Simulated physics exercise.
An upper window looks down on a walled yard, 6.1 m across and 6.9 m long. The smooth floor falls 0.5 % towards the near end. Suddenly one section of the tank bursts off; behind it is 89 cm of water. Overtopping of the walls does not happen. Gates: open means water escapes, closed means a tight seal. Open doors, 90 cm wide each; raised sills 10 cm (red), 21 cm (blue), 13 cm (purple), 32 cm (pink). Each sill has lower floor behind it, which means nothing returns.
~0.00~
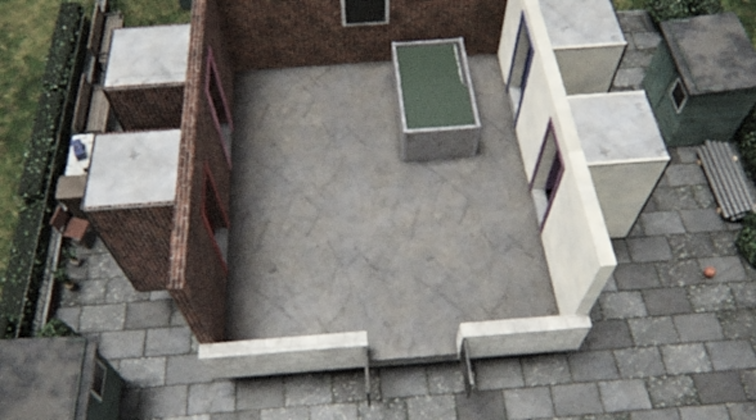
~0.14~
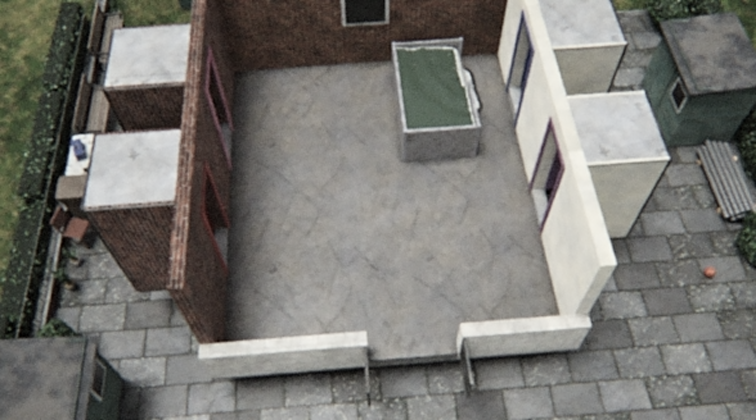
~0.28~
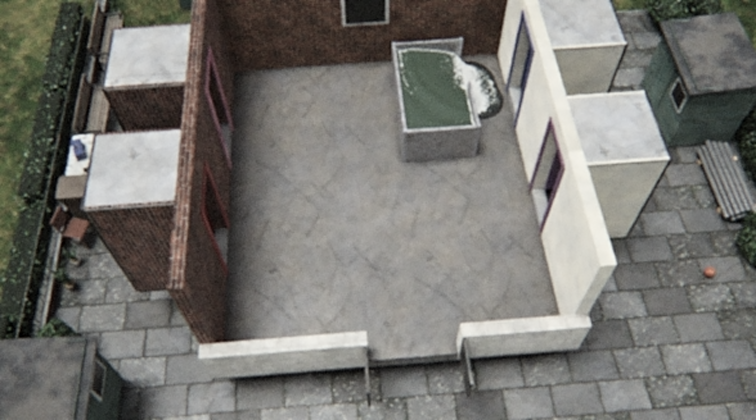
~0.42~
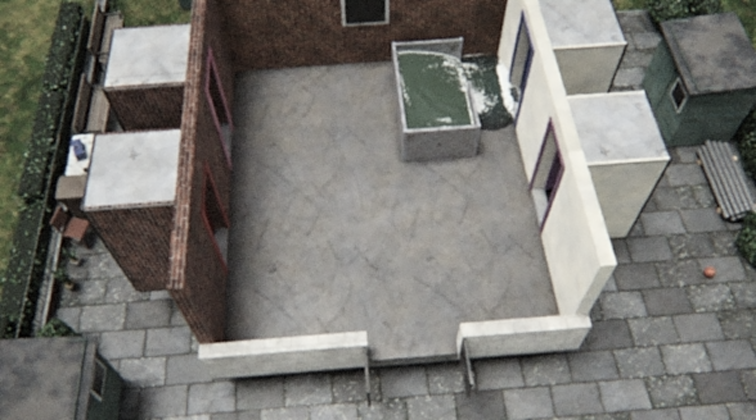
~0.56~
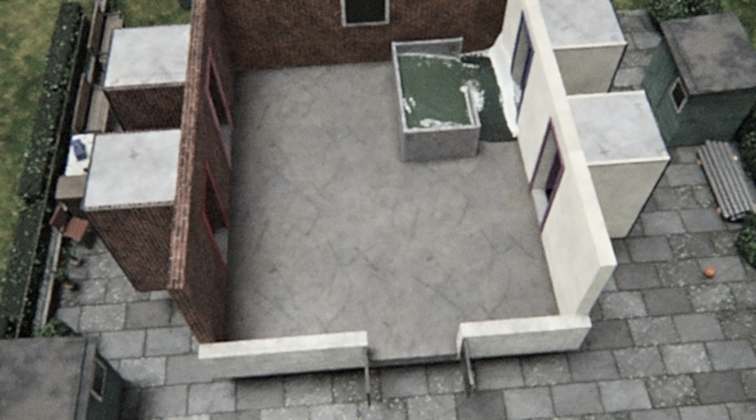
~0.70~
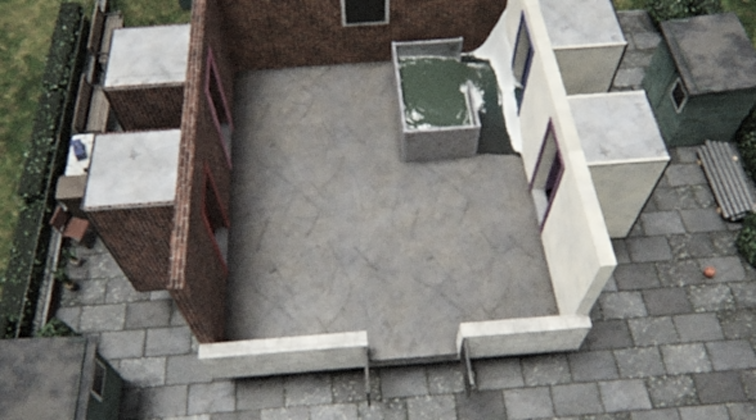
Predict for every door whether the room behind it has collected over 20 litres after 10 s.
My prediction: The red door room collects 20 litres or less; the blue door room collects over 20 litres; the purple door room collects 20 litres or less; the pink door room collects 20 litres or less.
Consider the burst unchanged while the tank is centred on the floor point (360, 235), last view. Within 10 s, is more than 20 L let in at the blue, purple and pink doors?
Blue: Within limit; purple: Too much; pink: Within limit.
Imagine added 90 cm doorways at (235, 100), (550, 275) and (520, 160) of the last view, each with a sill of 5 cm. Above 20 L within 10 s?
Check each in turn: The first succeeds, the second succeeds, the third succeeds.
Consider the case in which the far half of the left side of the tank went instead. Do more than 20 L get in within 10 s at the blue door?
So for blue: No.
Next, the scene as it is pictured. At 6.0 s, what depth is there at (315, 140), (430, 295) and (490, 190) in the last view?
First spot near 1 cm, second near 9 cm, third near 5 cm.
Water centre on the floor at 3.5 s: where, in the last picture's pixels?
Pixel position near (428, 135).
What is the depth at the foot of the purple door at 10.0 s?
About 4.0 cm.
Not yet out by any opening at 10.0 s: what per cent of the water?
Still there: Roughly 82 %.
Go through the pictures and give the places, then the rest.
In the first picture, still water, 89 cm deep, in the tank at (434, 86).
In the second picture, the front is at a hidden place, 0.6 m from the gap at (461, 82); 0.3 m2 of floor is under water; 89 cm left at the back of the tank.
In the third picture, the front is at (497, 110), 0.9 m from the gap at (461, 83); 1.0 m2 of floor is under water; 84 cm left at the back of the tank.
In the fourth picture, the front is at (513, 120), 1.4 m from the gap at (461, 84); 2.0 m2 of floor is under water; 78 cm left at the back of the tank.
In the fifth picture, water pours out at (461, 84) and has run 1.7 m, to (517, 137); typically 15 cm deep outside, 76 cm at the tank's back.
In the sixth picture, the front is at (521, 155), 2.1 m from the gap at (461, 84); 2.8 m2 of floor is under water; 74 cm left at the back of the tank.
After 1.4 s water covers 15 % of the floor and is deepest (72 cm) near (494, 61); red door not reached, blue door 40 cm at the sill, 113 L in, purple door 4 cm at the sill, 0 L in, pink door not reached.
After 2.2 s water covers 30 % of the floor and is deepest (48 cm) near (495, 67); red door not reached, blue door 36 cm at the sill, 192 L in, purple door 5 cm at the sill, 0 L in, pink door not reached.
After 3.5 s water covers 55 % of the floor and is deepest (28 cm) near (467, 87); red door not reached, blue door 25 cm at the sill, 253 L in, purple door 6 cm at the sill, 0 L in, pink door 10 cm at the sill, 0 L in.
After 6.0 s water covers 80 % of the floor and is deepest (20 cm) near (234, 358); red door 3 cm at the sill, 0 L in, blue door 15 cm at the sill, 260 L in, purple door 6 cm at the sill, 0 L in, pink door 6 cm at the sill, 0 L in.
After 10.0 s water covers 90 % of the floor and is deepest (12 cm) near (224, 359); red door 9 cm at the sill, 0 L in, blue door 8 cm at the sill, 260 L in, purple door 4 cm at the sill, 0 L in, pink door 4 cm at the sill, 0 L in.
